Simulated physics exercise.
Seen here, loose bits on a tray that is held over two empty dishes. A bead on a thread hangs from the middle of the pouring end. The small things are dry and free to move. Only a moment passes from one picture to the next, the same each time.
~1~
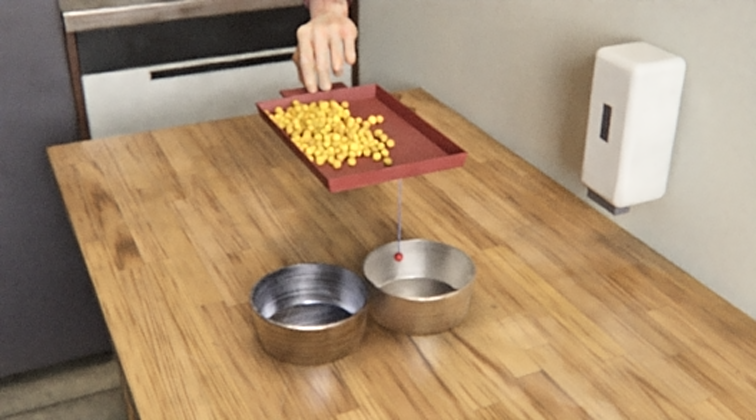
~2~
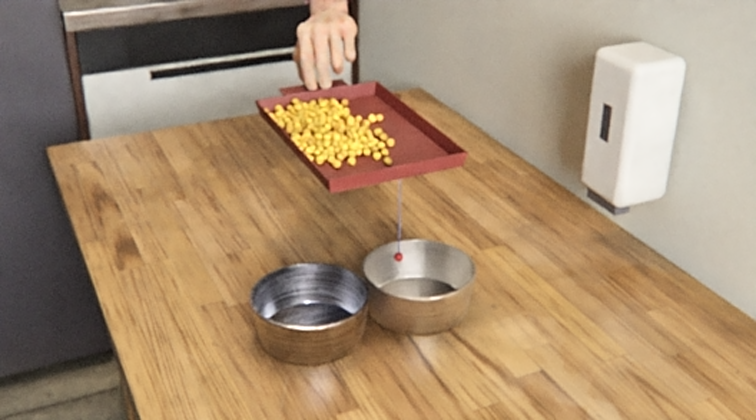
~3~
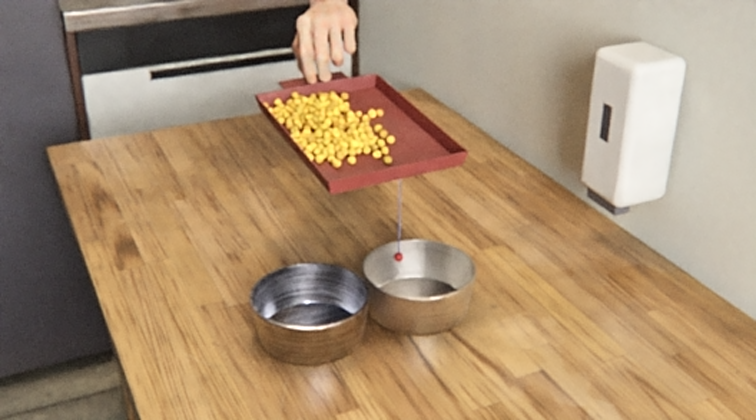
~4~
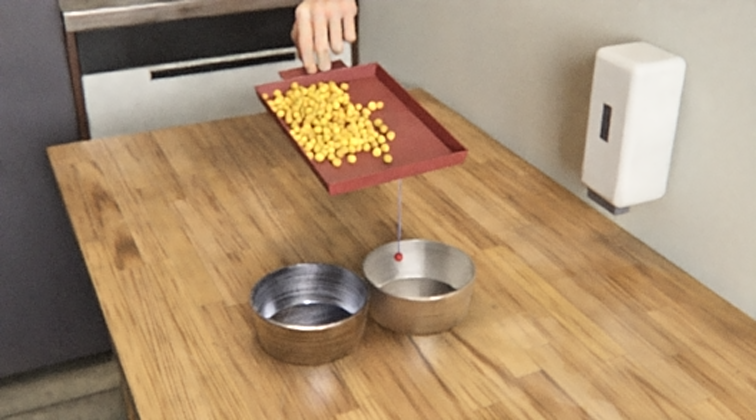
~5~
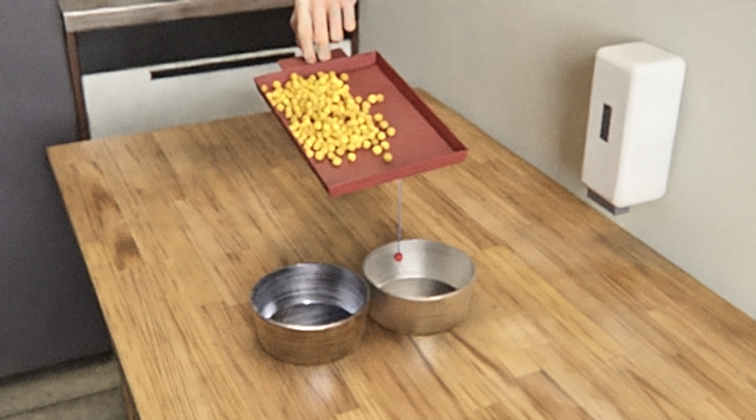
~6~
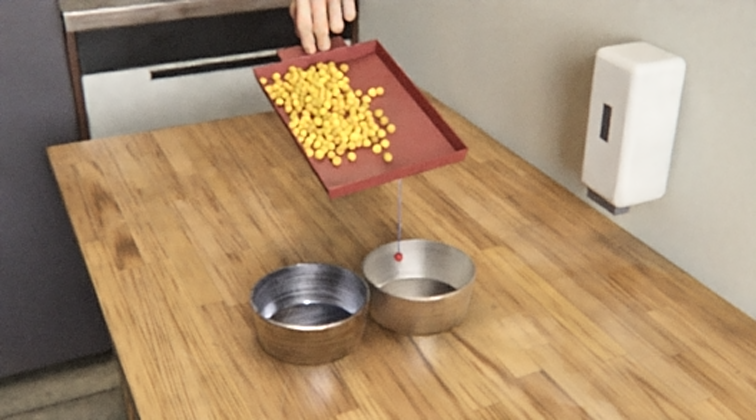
A hand at the top grips the back of a dark red tray above a wooden table, seen from above at an angle, with an oven front behind and a white dispenser on the right wall. Yellow puffed corn balls sit left of centre on the tray, above two empty metal dishes and a red bead on a thread. The hand slowly raises the tray's back, tilting its front slightly lower at the left corner, while the balls barely shift and the camera stays still.
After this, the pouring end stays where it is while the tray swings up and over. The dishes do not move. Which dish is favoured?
The left-hand dish gets more.
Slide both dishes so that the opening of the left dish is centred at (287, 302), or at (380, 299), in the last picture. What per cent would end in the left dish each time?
In turn 50 and 80 in a hundred.
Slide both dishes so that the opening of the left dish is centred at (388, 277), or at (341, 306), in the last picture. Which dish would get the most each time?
First the left-hand dish, then the dish on the left.
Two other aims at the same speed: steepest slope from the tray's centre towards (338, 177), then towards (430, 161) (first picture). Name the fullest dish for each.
First left, then the right-hand dish.
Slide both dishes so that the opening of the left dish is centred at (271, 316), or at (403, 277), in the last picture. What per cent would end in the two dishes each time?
First some 90, then 40 per cent.
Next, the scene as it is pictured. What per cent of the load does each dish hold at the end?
About: Left dish 80, right dish 10 per cent.
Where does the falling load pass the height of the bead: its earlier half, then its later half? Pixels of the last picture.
The first part at (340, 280); the rest at (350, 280).
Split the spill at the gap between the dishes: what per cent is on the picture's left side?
Close to 20 per cent.
Just after the last frame, tray tipped steeply; almost all on the tray; just a few in the left dish; just a few in the air.
A moment on, tray tipped right over; almost all on the tray; about a tenth in the left dish; just a few outside both; just a few in the air.
Further on, tray tipped past a quarter turn; the larger part in the left dish; about a tenth in the right dish; about a tenth outside both.
When it is over, tray tipped past a quarter turn; the larger part in the left dish; about a tenth in the right dish; about a tenth outside both.
